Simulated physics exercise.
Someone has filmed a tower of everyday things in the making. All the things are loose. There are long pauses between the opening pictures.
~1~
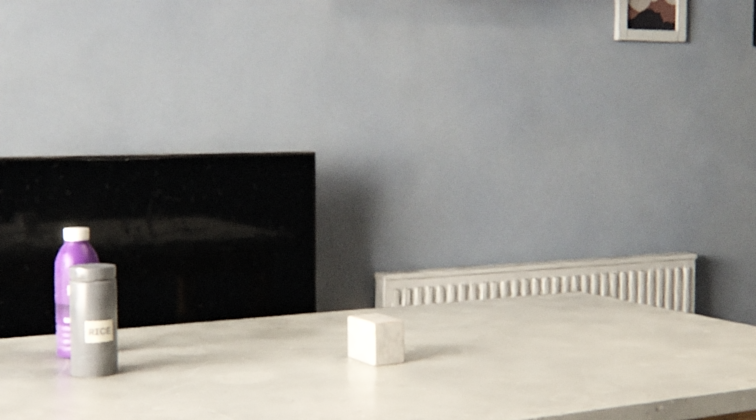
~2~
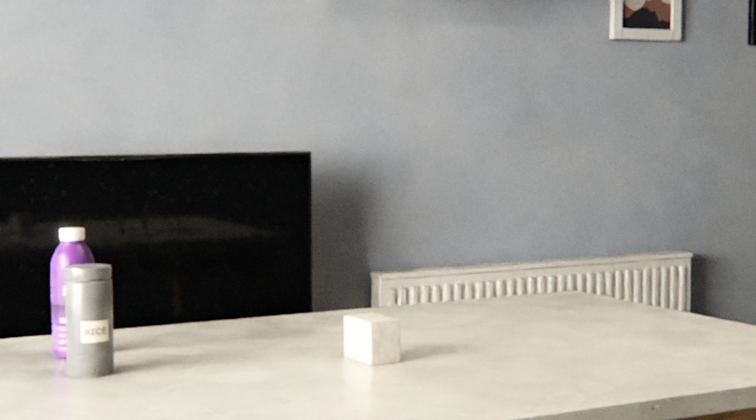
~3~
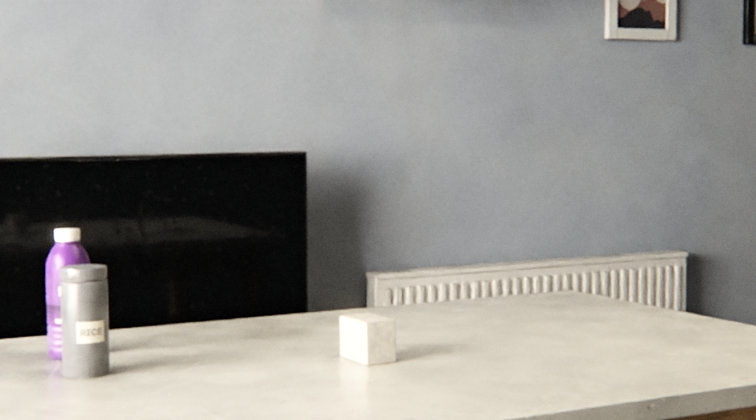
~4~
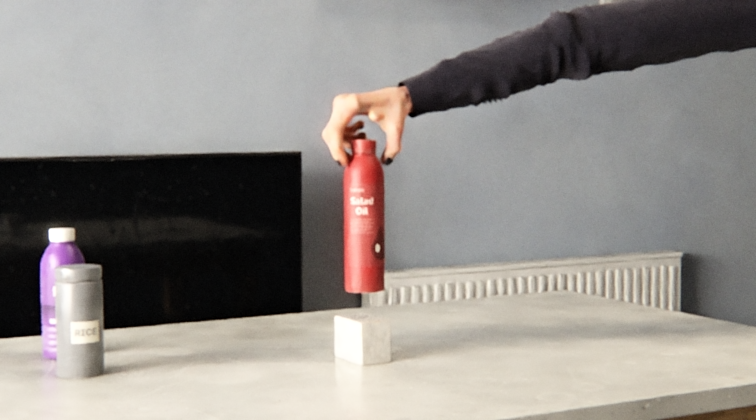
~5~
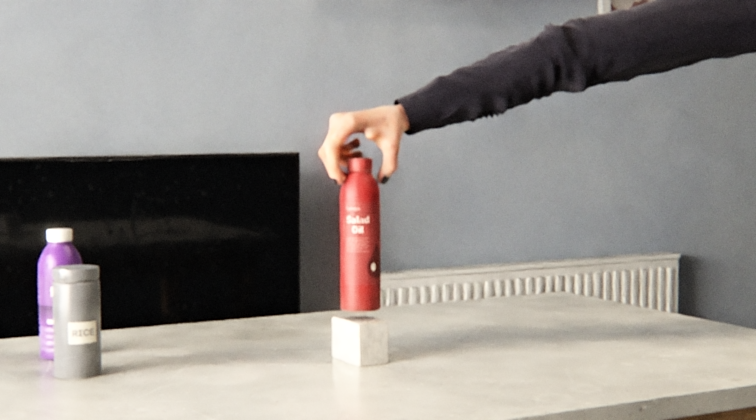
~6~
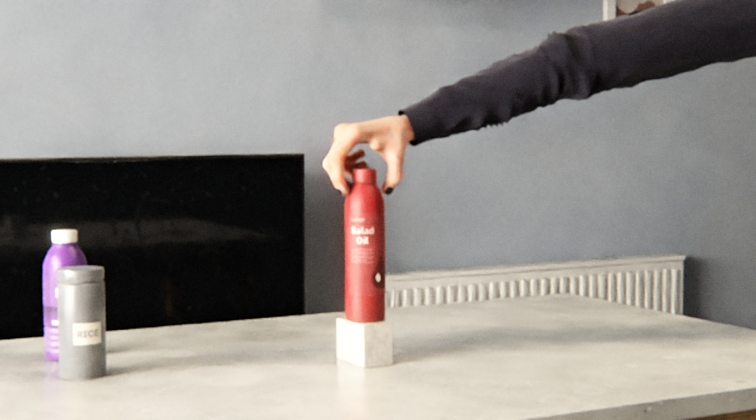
On a pale tabletop, a purple bottle, a grey jar and a white block stood still, until a hand reached in from the right and lowered a red bottle onto the block, still gripping its top.
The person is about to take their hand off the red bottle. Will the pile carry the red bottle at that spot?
Here the pile stays up.
Then, 0.30 s past the last view, nothing moves.
Then, 0.70 s past the last view, red bottle resting near (365, 245).
Finally, all 4 still in place. Final places as the last picture's camera would see them, red bottle near (365, 245). The pile holds.
